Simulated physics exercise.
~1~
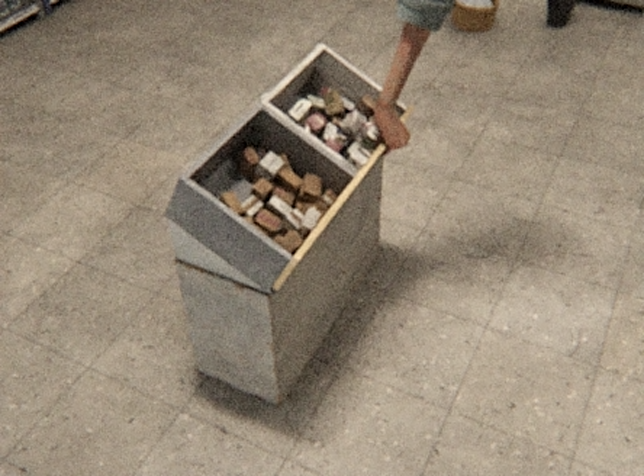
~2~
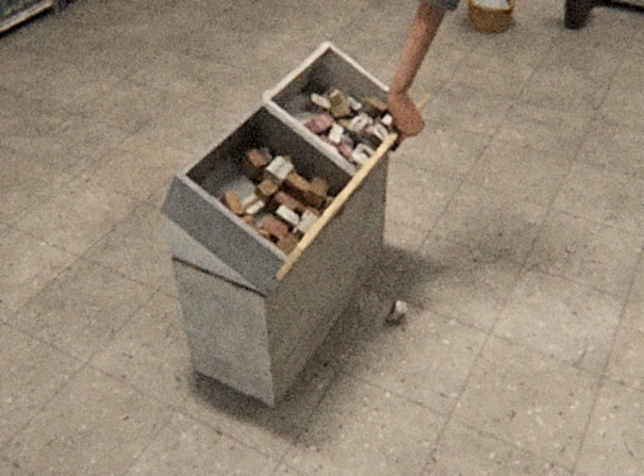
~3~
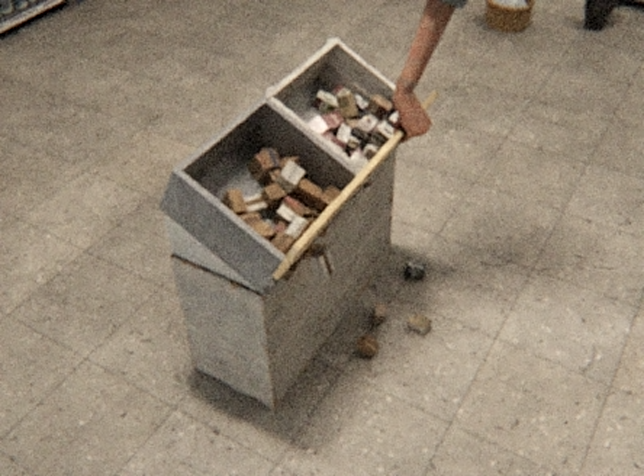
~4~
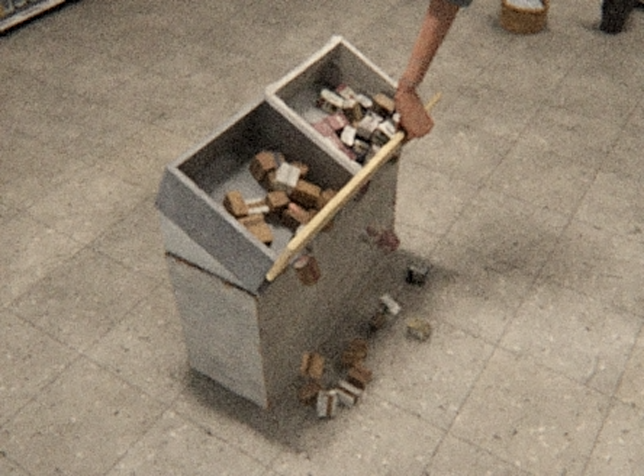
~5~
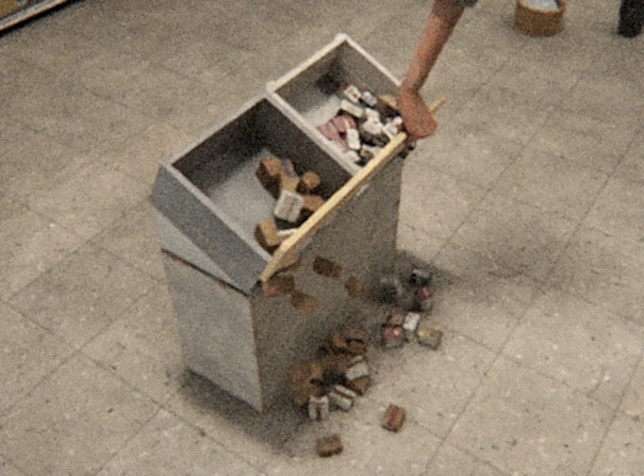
A grey, two-part bin full of small blocks stands on a speckled tile floor, seen from above at an angle, with a bare arm reaching in from the top to grip the pale strip along its sloping right edge. Brown and whitish pieces fill the nearer grey chute, and smaller pale and reddish ones the white chute behind. The hand lifts the strip slightly, and one light piece drops to the floor. A few more follow, then brown and pale blocks tumble out beneath the strip. Finally, a scattered heap lies below, some pieces still falling, while both chutes remain partly filled.
